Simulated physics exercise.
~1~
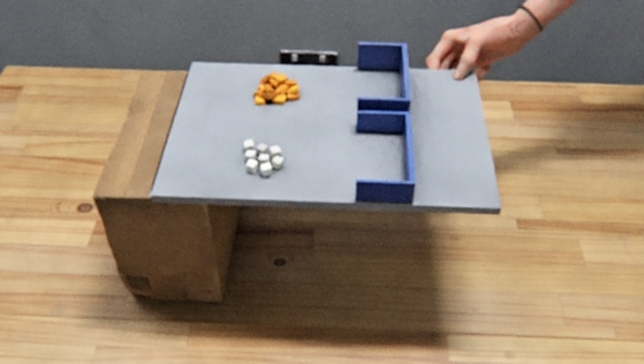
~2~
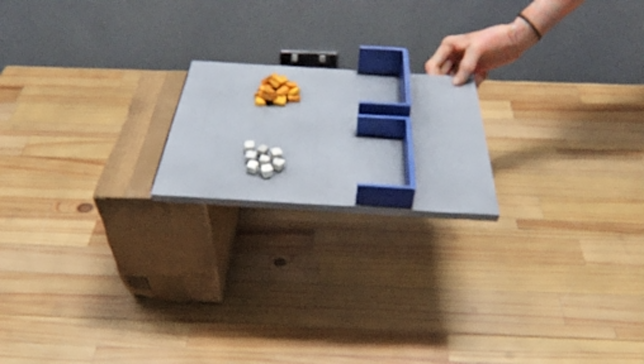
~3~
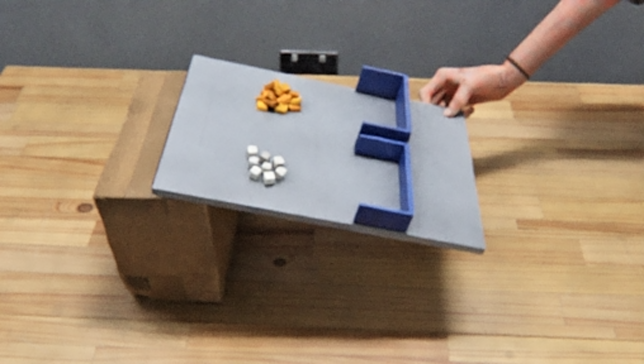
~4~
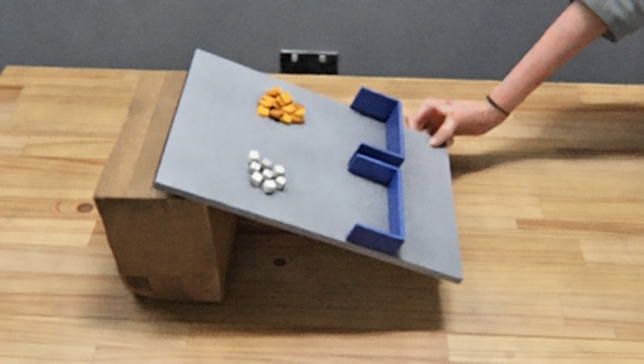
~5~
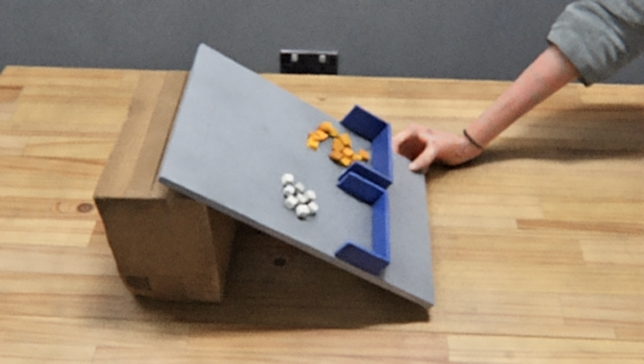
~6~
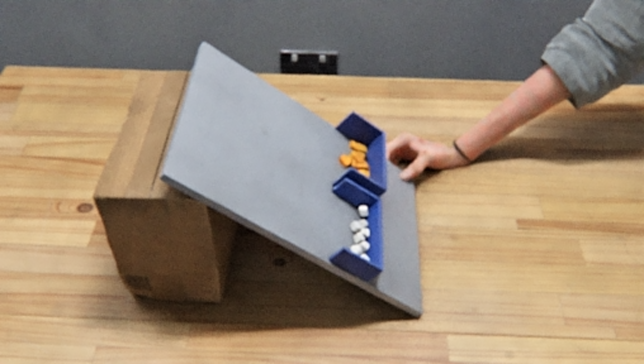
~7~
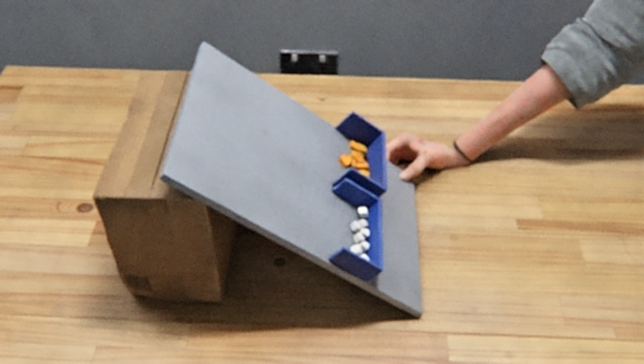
Hand lowering one end of a grey board propped on a box, orange and white pieces sliding down into blue barriers and stopping.
